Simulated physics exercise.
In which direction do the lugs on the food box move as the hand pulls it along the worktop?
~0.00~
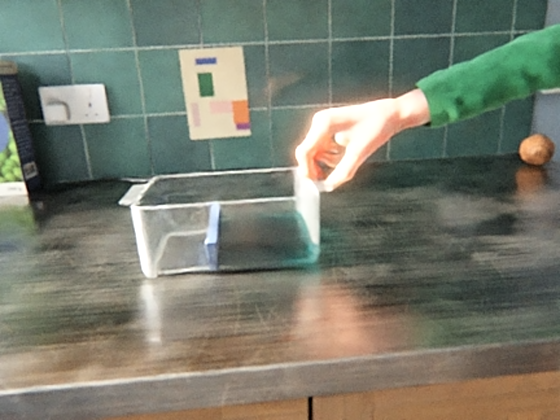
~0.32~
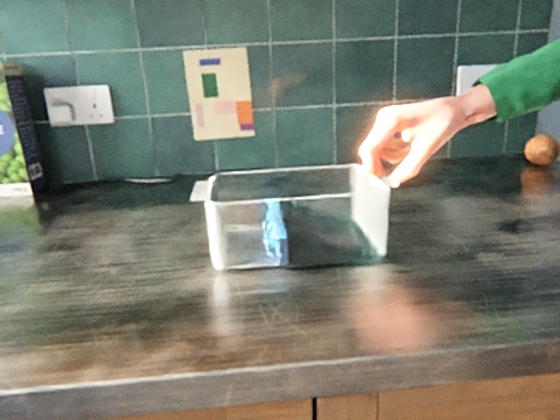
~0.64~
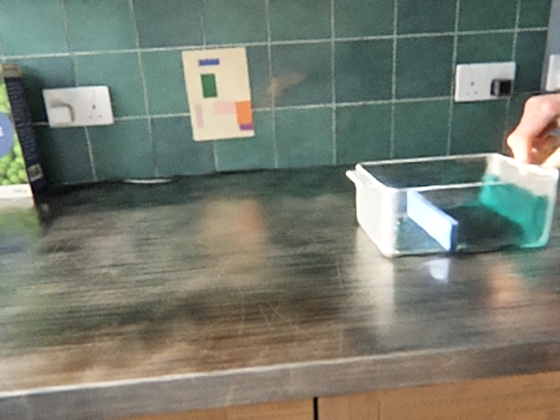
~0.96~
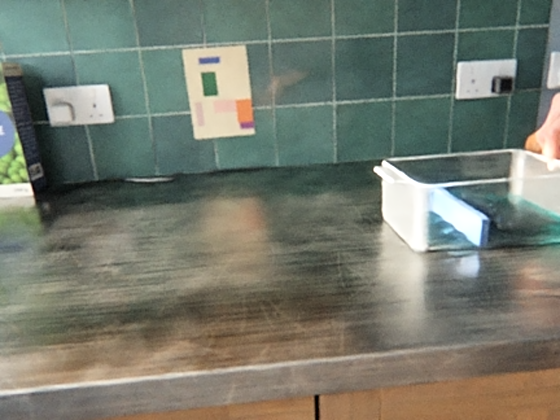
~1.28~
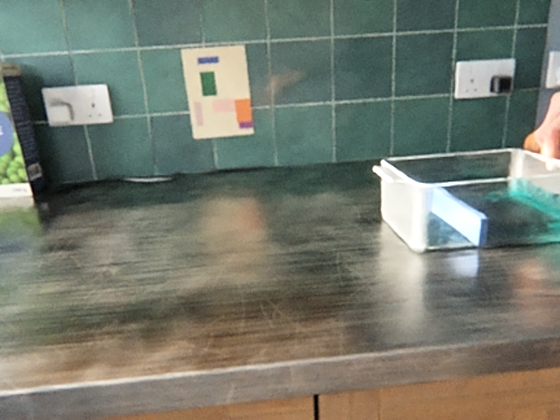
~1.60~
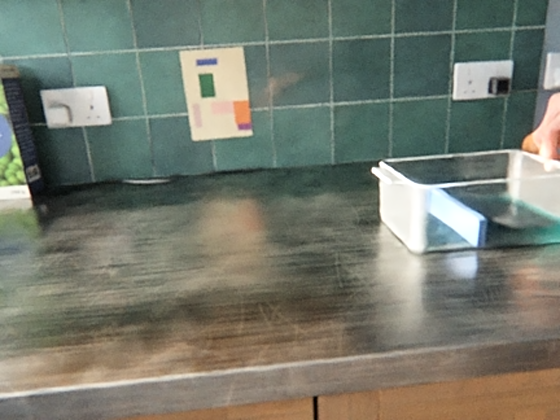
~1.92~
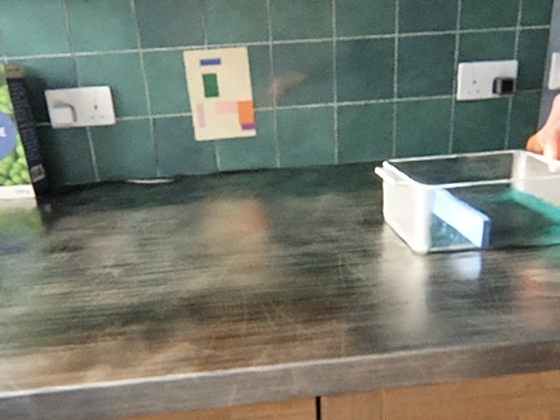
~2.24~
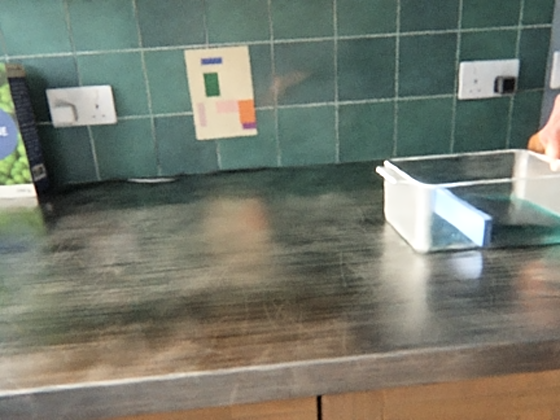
The lugs move to the right along with the food box.
